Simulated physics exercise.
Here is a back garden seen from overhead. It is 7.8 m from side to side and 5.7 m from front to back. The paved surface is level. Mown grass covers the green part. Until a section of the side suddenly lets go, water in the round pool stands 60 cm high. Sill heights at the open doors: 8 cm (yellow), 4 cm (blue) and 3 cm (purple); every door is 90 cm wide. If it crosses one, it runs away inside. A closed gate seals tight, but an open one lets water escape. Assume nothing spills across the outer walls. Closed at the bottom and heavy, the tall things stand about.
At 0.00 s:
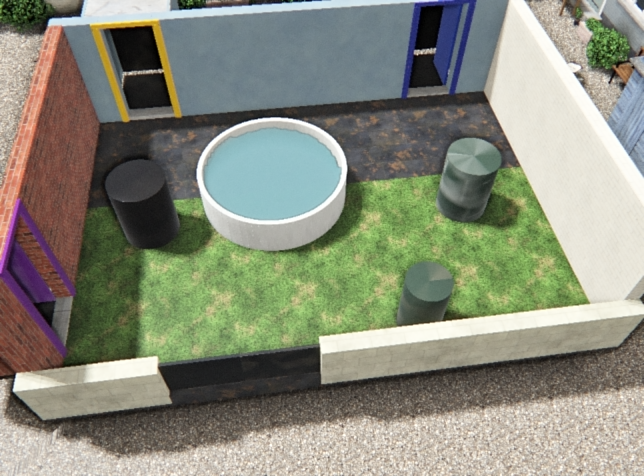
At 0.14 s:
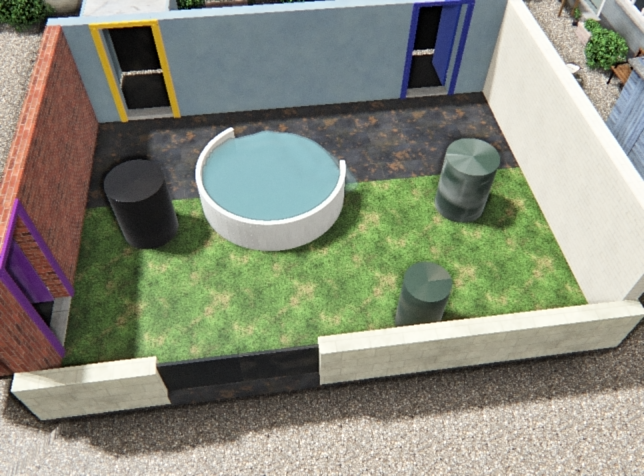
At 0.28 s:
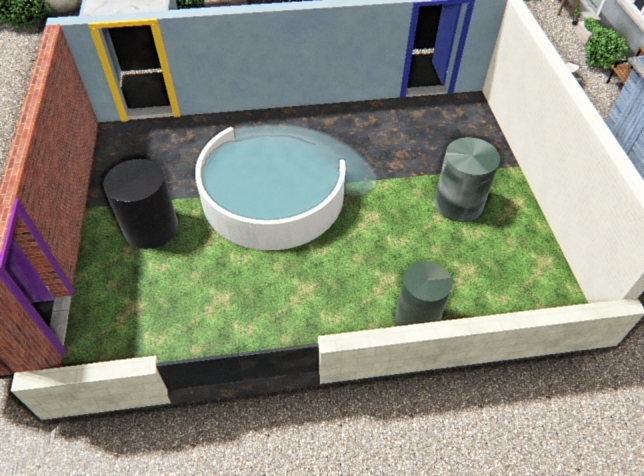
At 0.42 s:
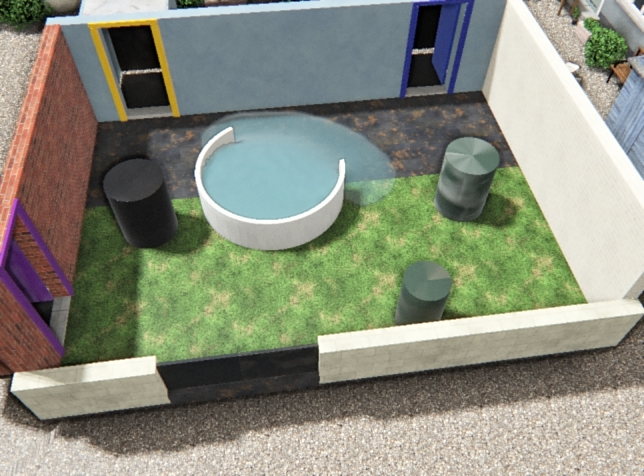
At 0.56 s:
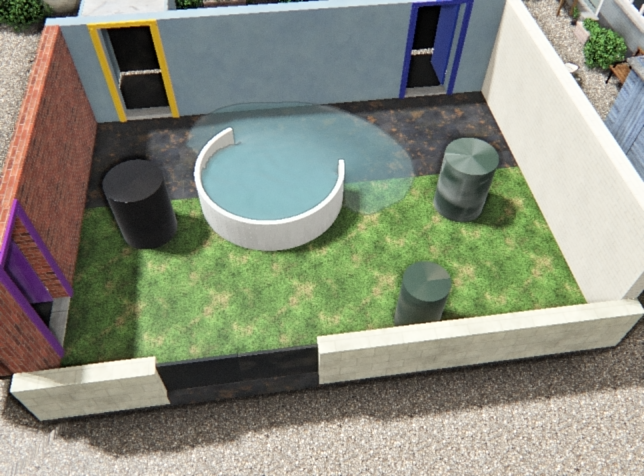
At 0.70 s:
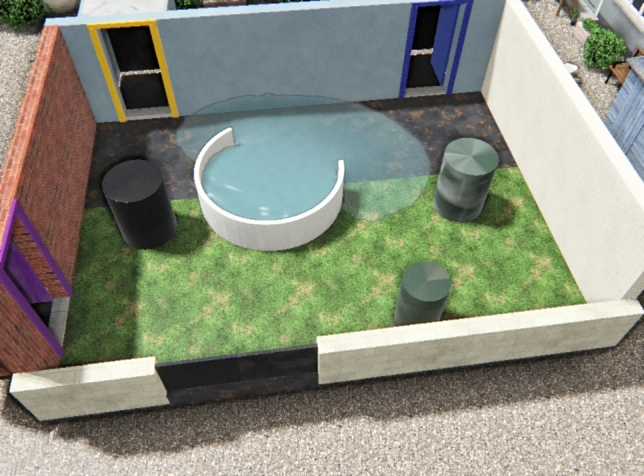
A round white pool stood full and still in a walled garden, then the back part of its wall vanished and water spread out across the dark paving and onto the grass edge.
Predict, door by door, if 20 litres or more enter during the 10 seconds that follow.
As I see it, the yellow door falls short of the limit; the blue door tops the limit; the purple door falls short of the limit.
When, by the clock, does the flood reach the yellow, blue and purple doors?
The yellow one at 1.0 seconds, blue at 1.2 seconds and purple at 4.5 seconds.
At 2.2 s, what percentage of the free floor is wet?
I'd say around 40 % is wet.
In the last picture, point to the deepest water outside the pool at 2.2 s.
Position: About (472, 99).
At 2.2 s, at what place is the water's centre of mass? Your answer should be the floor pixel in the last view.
At roughly (318, 145).
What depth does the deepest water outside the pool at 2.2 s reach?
About 41 cm at most.
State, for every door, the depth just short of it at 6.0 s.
Yellow 7 cm, blue 11 cm, purple 5 cm.
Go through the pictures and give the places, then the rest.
The first picture shows the round pool at (273, 170) is whole and still, 60 cm deep.
In the second picture, the front is at (230, 153), 1.3 m from the gap at (300, 145); 0.5 m2 of floor is under water; 60 cm left at the back of the round pool.
In the third picture, water pours out at (299, 146) and has run 1.6 m, to (371, 186); deepest outside 31 cm, 60 cm at the round pool's back.
In the fourth picture, the front is at (390, 184), 1.9 m from the gap at (299, 146); 3.9 m2 of floor is under water; 60 cm left at the back of the round pool.
In the fifth picture, the front is at (206, 116), 2.1 m from the gap at (299, 148); 5.9 m2 of floor is under water; 59 cm left at the back of the round pool.
In the sixth picture, water pours out at (298, 148) and has run 2.4 m, to (425, 174); deepest outside 45 cm, 54 cm at the round pool's back.
After 1.4 s water covers 30 % of the floor and is deepest (36 cm) near (290, 114); yellow door 7 cm at the sill, 0 L in, blue door 13 cm at the sill, 1 L in, purple door not reached.
After 2.2 s water covers 40 % of the floor and is deepest (41 cm) near (472, 99); yellow door 6 cm at the sill, 0 L in, blue door 13 cm at the sill, 27 L in, purple door not reached.
After 3.5 s water covers 50 % of the floor and is deepest (27 cm) near (483, 104); yellow door 5 cm at the sill, 0 L in, blue door 14 cm at the sill, 64 L in, purple door not reached.
After 6.0 s water covers 80 % of the floor and is deepest (16 cm) near (576, 317); yellow door 7 cm at the sill, 2 L in, blue door 11 cm at the sill, 161 L in, purple door 5 cm at the sill, 1 L in.
After 10.0 s water covers 100 % of the floor and is deepest (10 cm) near (592, 326); yellow door 5 cm at the sill, 2 L in, blue door 6 cm at the sill, 216 L in, purple door 4 cm at the sill, 7 L in.
